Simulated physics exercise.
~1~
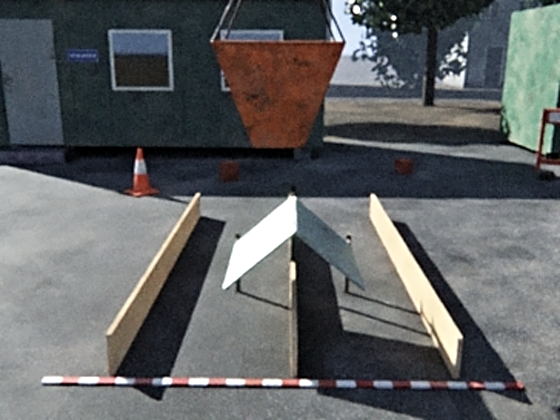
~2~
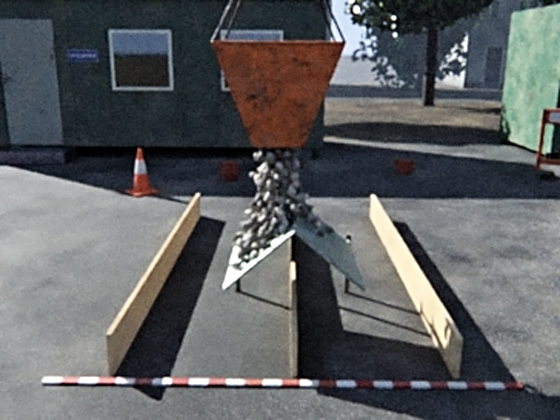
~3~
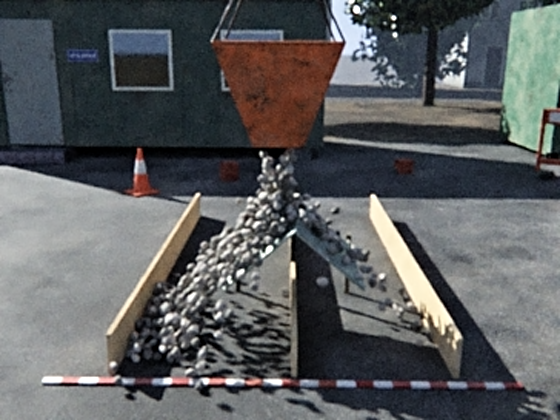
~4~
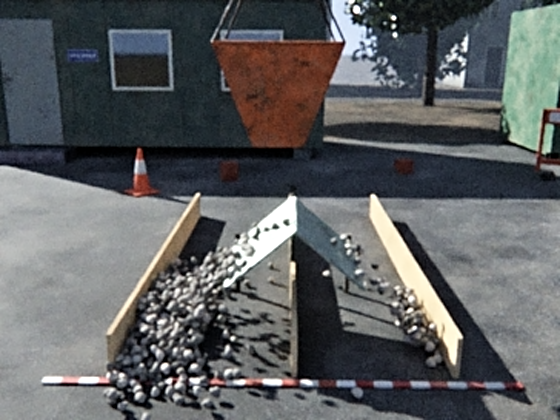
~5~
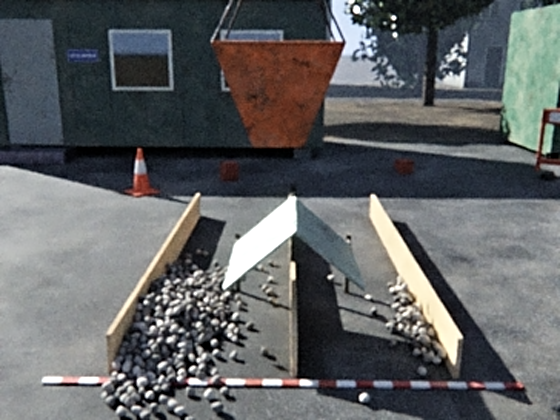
Paved yard with an orange skip dropping grey stones over a fixed sloping steel ridge, most settling in the left bay.
